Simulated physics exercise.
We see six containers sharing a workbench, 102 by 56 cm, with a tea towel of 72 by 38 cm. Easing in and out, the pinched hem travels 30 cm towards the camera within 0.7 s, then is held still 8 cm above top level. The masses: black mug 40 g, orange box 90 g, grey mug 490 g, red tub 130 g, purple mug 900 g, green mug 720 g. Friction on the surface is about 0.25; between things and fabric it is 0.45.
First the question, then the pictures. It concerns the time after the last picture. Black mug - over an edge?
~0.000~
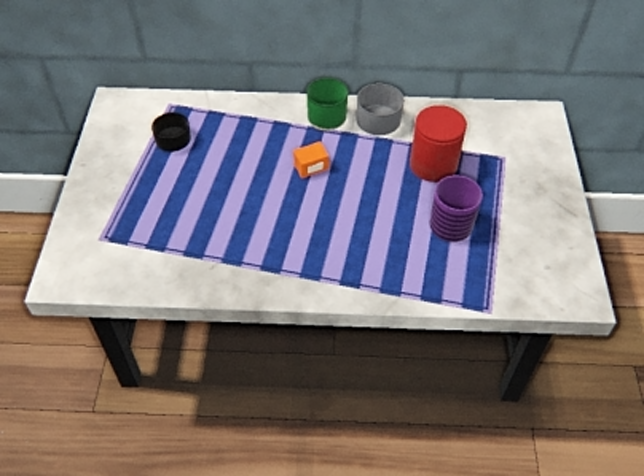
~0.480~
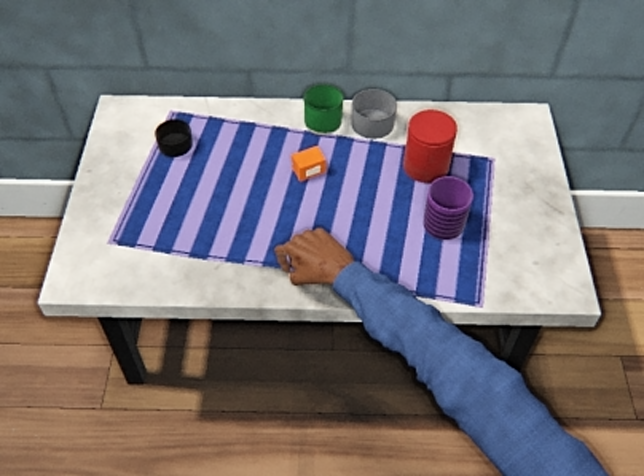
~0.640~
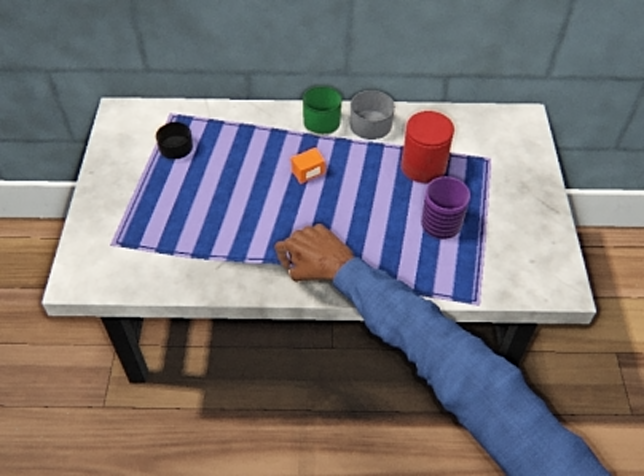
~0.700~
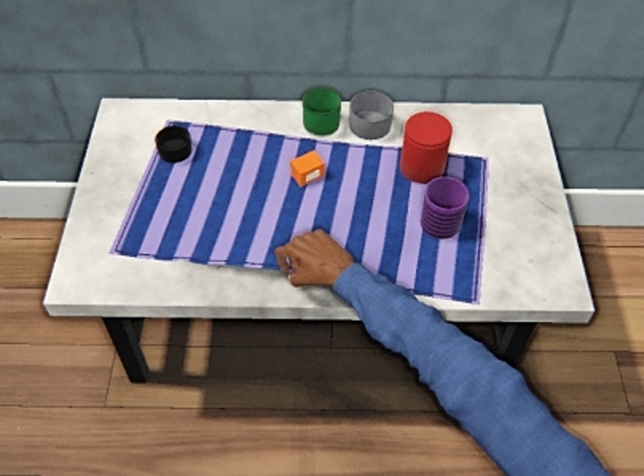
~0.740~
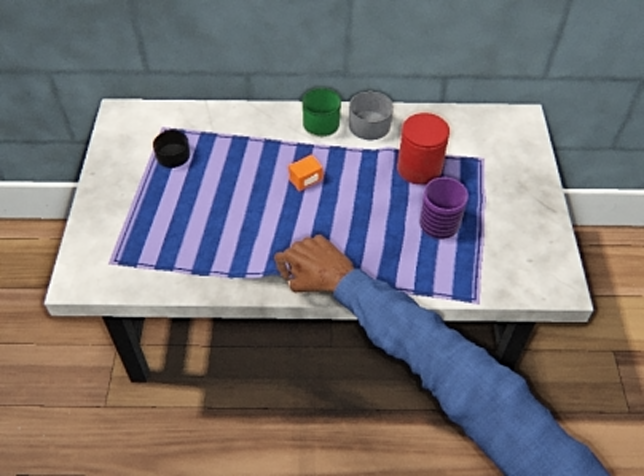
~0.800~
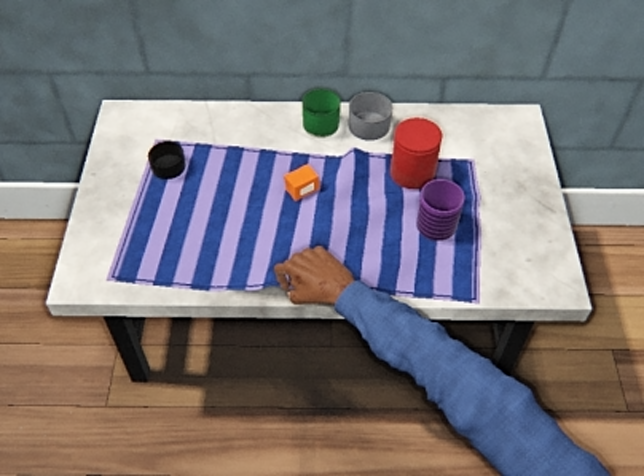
Yes, it quits the surface.
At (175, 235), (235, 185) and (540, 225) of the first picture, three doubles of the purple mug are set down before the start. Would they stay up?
First leaves the top, second leaves the top, third keeps its place.
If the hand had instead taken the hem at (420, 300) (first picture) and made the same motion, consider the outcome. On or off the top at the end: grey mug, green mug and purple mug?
Well, in that case the grey mug survives on top, the green mug survives on top and the purple mug tips off.
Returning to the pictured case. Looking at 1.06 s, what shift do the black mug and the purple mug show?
Estimate: Black mug near 25 cm, purple mug near 15 cm.
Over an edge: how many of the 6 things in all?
The count is 3.
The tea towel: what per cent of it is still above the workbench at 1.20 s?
Near 45 in a hundred.
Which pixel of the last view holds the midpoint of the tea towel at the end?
Around (238, 343).
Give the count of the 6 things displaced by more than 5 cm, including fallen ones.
The answer is 4 of them.
At 0.9 s, 90 % of the tea towel is still over the top; black mug 14 cm off its start, orange box 12 cm off its start, red tub 10 cm off its start.
At 1.1 s, 70 % of the tea towel is still over the top; black mug 25 cm off its start, orange box 24 cm off its start, red tub 20 cm off its start.
At 1.2 s, 45 % of the tea towel is still over the top; black mug 35 cm off its start at (139, 270), orange box 34 cm off its start at (237, 284), red tub 28 cm off its start at (322, 195).
At 1.3 s, 35 % of the tea towel is still over the top; black mug 45 cm off its start, orange box 39 cm off its start, red tub 32 cm off its start.
At 2.9 s, 15 % of the tea towel is still over the top; black mug over the edge, purple mug over the edge, orange box over the edge, red tub 37 cm off its start at (315, 242).
